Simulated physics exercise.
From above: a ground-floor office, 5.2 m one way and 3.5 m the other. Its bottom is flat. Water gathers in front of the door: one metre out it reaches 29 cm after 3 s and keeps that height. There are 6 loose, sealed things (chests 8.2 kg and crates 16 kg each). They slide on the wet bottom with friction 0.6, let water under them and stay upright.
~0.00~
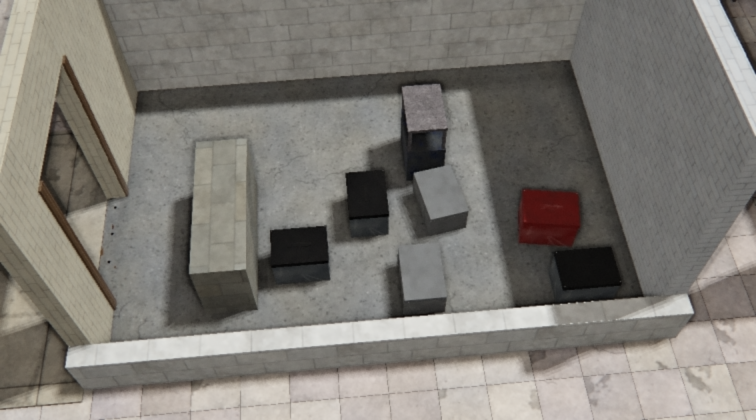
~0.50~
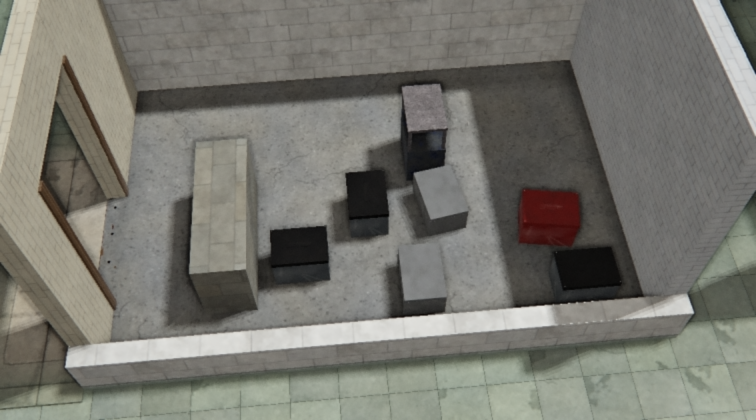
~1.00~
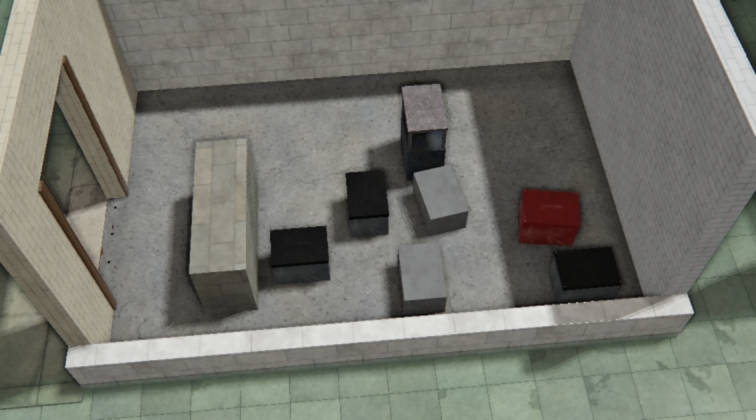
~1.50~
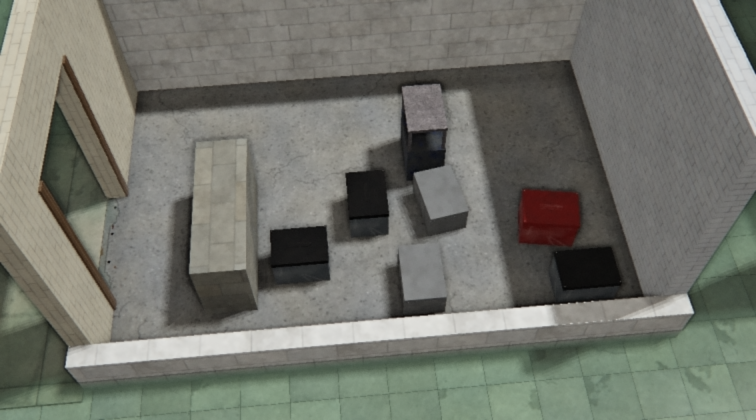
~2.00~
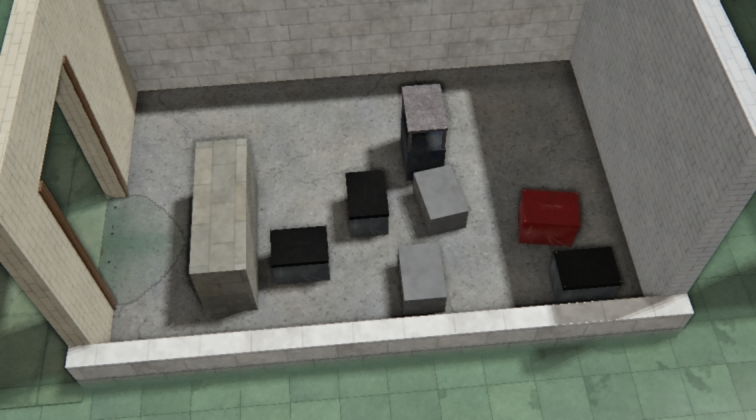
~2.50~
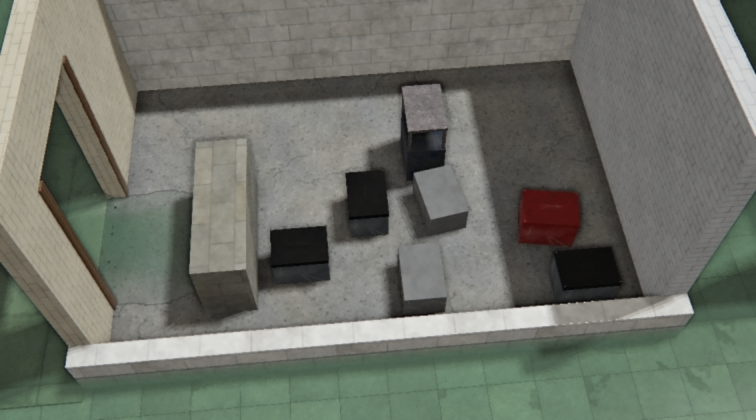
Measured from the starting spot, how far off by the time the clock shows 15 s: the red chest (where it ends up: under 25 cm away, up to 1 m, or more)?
Red chest slides a little.
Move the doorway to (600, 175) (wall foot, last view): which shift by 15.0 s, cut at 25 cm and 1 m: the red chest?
In that case the red chest ends far away.
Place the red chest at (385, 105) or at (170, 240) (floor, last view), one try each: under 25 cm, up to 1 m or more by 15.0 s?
In turn: It ends far away; it ends far away.
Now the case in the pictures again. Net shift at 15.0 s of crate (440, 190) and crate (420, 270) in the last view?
In turn: 140 cm, 150 cm.
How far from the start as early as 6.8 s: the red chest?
Roughly 0 cm by then.
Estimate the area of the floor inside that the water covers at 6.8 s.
About 14 m2.
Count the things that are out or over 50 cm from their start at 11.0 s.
I count 3.
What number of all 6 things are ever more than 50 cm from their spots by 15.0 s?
That makes 6.
After 3.5 s the red chest is near (551, 207), 0.0 m from its start, aground; 0 afloat.
After 6.8 s the red chest is near (551, 207), 0.0 m from its start, aground; 0 afloat.
After 11.0 s the red chest is near (482, 124), 1.2 m from its start, afloat; 6 afloat.
After 15.0 s the red chest is near (612, 209), 0.6 m from its start, afloat; 6 afloat.
